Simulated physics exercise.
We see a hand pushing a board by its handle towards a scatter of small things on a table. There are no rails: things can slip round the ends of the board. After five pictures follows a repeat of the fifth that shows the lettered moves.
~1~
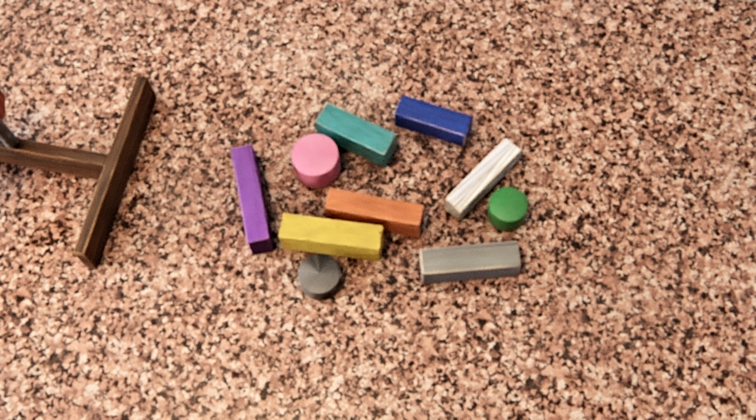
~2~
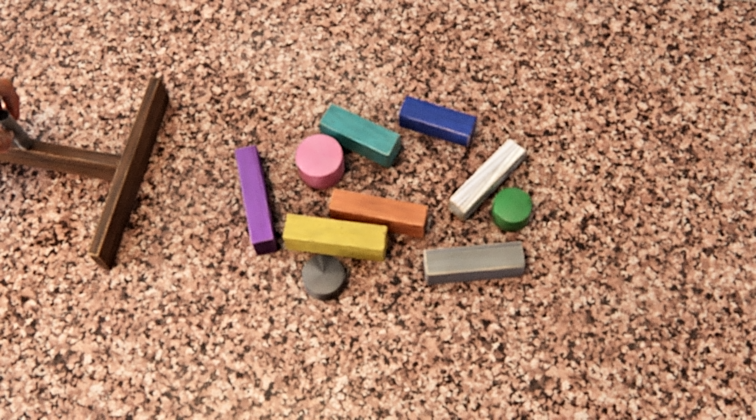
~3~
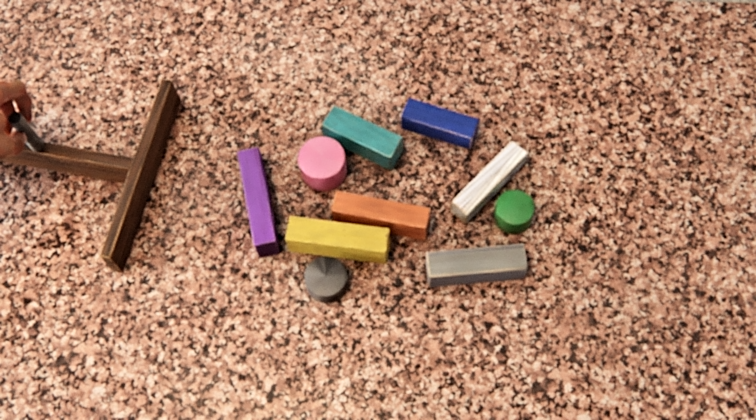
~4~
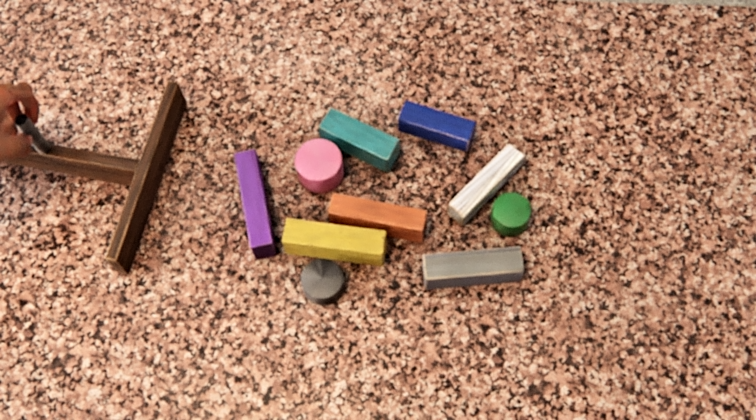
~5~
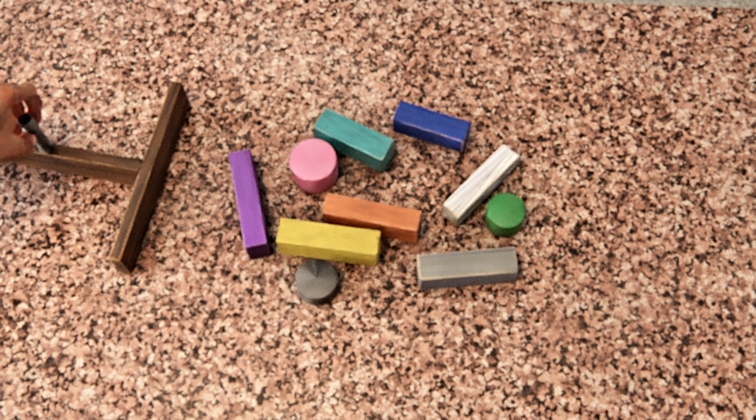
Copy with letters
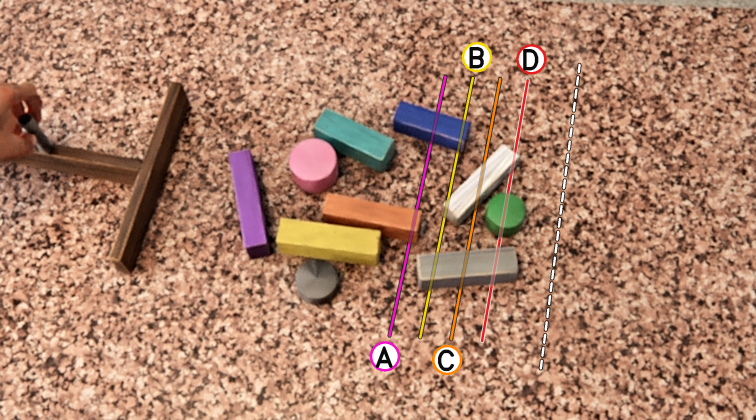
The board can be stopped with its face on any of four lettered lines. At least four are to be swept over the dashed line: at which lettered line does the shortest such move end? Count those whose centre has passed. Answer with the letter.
It can halt at D.
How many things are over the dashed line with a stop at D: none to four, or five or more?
In all, five or more.
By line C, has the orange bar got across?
By then, no.
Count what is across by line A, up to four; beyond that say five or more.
In all, one.
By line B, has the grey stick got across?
Yes.
On the marked copy, A at (419, 198); B at (448, 200); C at (477, 201); D at (506, 203); the dashed line at (562, 206).
With D. Early on, board (275, 173); green tin (505, 215); grey stick (467, 268); none across.
Further on, board (403, 179); grey stick (569, 291); green tin (517, 215); one across.
At the end, board (505, 184); grey stick (666, 324); green tin (615, 228); five across.
As for the rest, A gets only one across; B gets only one across; C gets only three across.
